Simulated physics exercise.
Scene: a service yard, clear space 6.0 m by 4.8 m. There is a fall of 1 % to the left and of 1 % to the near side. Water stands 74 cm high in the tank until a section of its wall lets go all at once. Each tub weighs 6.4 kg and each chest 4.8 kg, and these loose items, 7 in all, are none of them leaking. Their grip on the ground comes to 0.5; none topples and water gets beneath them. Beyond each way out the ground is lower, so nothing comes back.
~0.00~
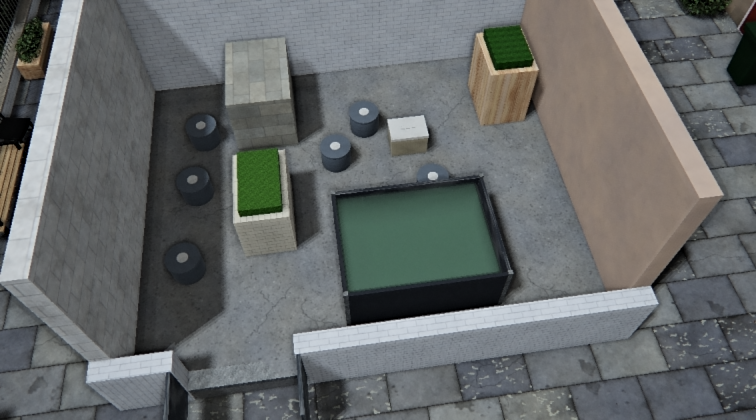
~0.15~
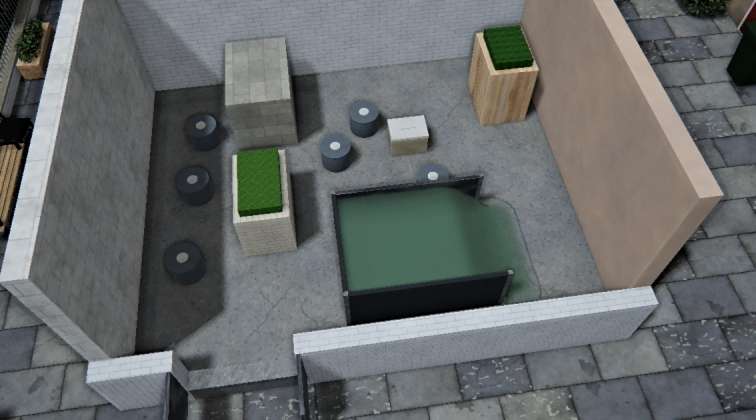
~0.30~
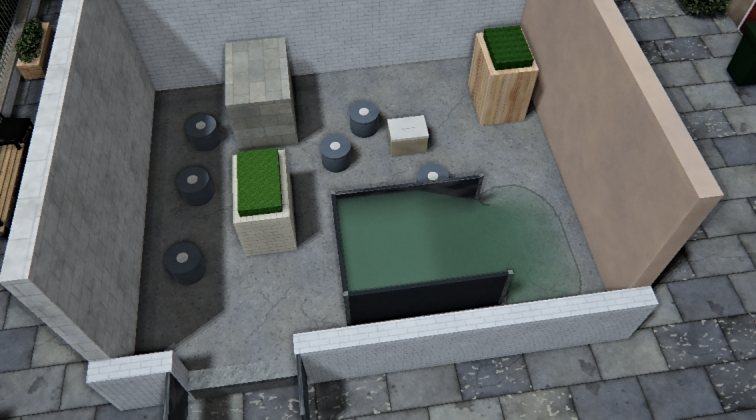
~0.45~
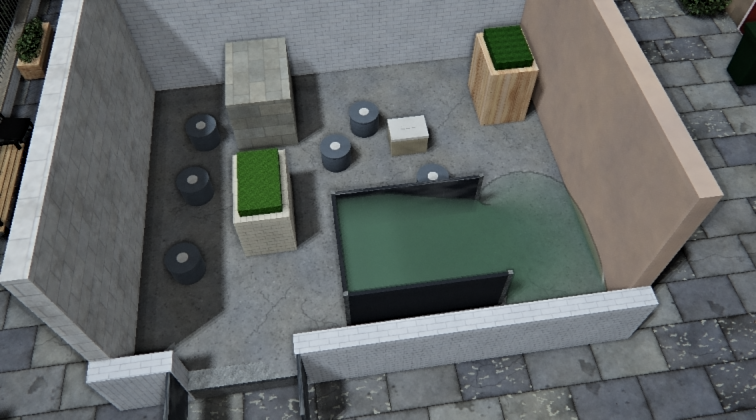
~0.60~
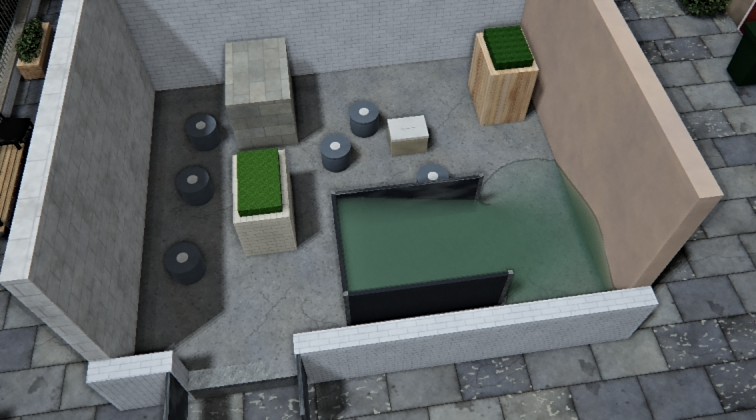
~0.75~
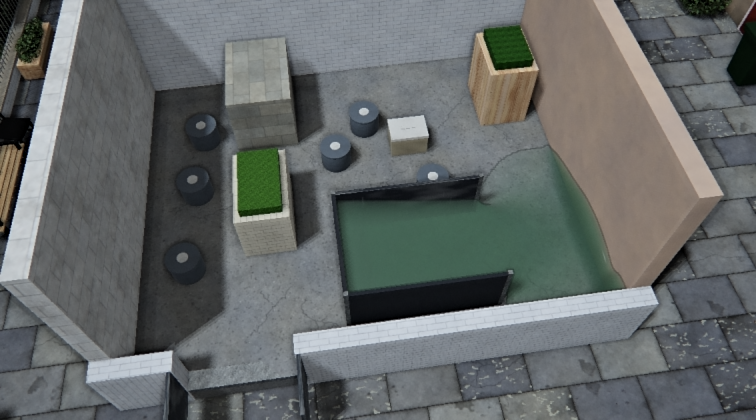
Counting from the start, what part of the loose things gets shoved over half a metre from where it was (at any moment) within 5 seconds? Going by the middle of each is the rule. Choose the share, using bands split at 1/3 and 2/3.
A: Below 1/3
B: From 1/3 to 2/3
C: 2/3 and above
From 1/3 to 2/3 (B).
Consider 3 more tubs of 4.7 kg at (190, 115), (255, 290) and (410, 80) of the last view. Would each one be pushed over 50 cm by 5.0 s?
Check, in order - not exceeded, not exceeded, exceeded.
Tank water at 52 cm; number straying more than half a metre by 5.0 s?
Count under that change: 3.
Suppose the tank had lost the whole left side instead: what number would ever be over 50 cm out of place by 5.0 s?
The answer would then be 5.
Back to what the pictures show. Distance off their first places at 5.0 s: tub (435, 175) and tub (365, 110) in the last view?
The first ends 10 centimetres from its start and the second 60 centimetres.
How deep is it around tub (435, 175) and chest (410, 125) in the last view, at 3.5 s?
First roughly 1 cm, second roughly 4 cm.
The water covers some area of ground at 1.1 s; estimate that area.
Some 6.5 m2.
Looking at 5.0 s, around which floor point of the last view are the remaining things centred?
I'd say about (267, 185) in the last view.
After 1.1 s 0 of 7 are over 50 cm from their spots; 0 afloat.
After 2.2 s 0 of 7 are over 50 cm from their spots; 0 afloat.
After 3.5 s 3 of 7 are over 50 cm from their spots; 2 afloat.
After 5.0 s 3 of 7 are over 50 cm from their spots, and 3 have been at some point; 3 afloat.
